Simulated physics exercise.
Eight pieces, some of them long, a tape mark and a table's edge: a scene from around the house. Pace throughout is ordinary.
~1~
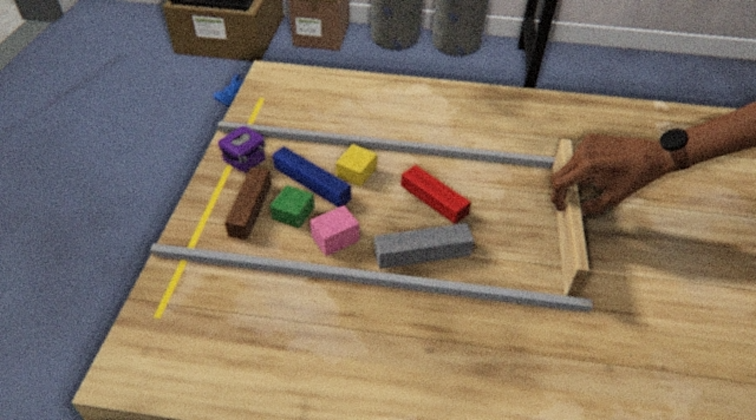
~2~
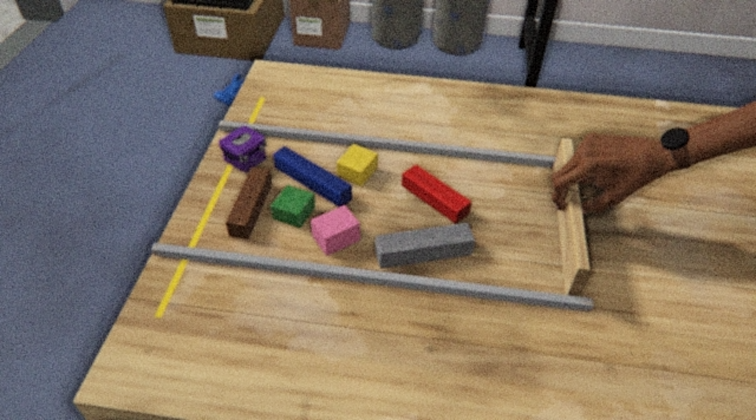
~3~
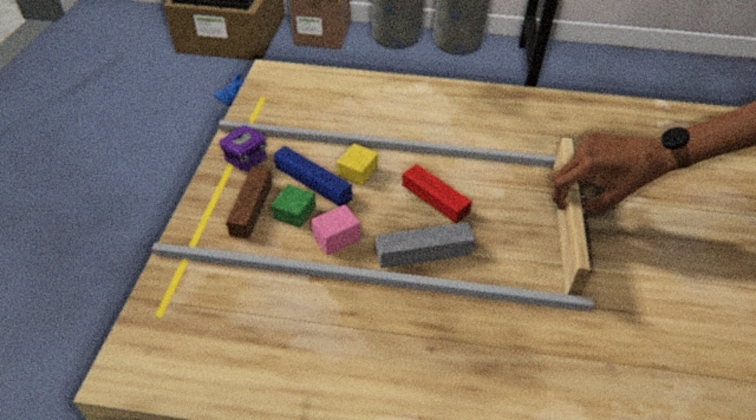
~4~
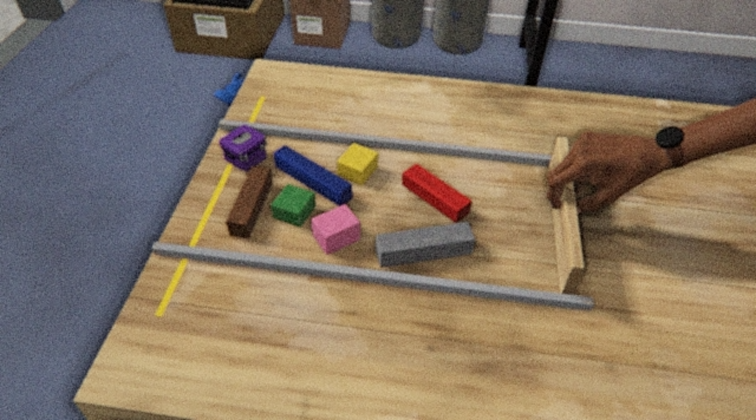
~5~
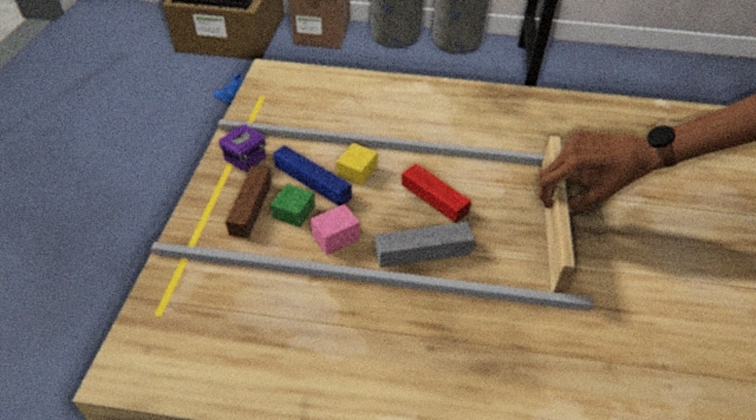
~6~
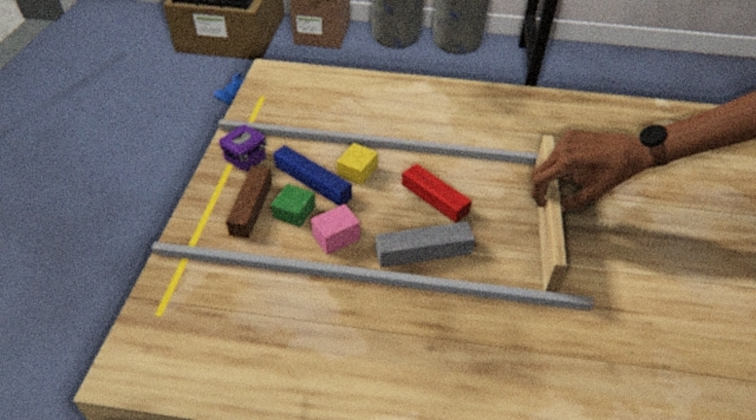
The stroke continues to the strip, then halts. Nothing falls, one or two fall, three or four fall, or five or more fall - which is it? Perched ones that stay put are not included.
The ones that fall? Five or more of them, I think.
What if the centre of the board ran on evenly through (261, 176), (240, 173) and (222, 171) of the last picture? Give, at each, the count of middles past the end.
In order of the places given, that's 2, 4 and 6.
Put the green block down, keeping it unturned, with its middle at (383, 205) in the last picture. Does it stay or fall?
It simply keeps its place on top.
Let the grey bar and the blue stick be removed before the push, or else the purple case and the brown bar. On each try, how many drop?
That gives 3 in the first case, then 5 in the second.
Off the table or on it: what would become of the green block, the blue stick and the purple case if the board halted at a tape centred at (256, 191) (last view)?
What happens: The green block does not come off, the blue stick does not come off, the purple case goes down.
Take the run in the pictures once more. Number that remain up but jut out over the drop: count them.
The tally is 0.
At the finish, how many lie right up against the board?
It's 1 of them.
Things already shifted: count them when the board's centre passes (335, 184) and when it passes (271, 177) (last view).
I count 8 first and 8 after.
Early on, none off yet; purple case at rest near (243, 148); brown bar at rest near (250, 201); green block at rest near (294, 205).
A while later, none off yet; purple case at rest near (243, 148); brown bar moving near (245, 200); green block travelled about its own width near (277, 197).
Further along, none off yet; purple case leaning well over near (188, 153); brown bar leaning a little near (175, 183); green block travelled well along near (204, 185).
Finally, the number that fall off is five or more; lost, grey bar, yellow block, pink block, blue stick, green block, brown bar and purple case.
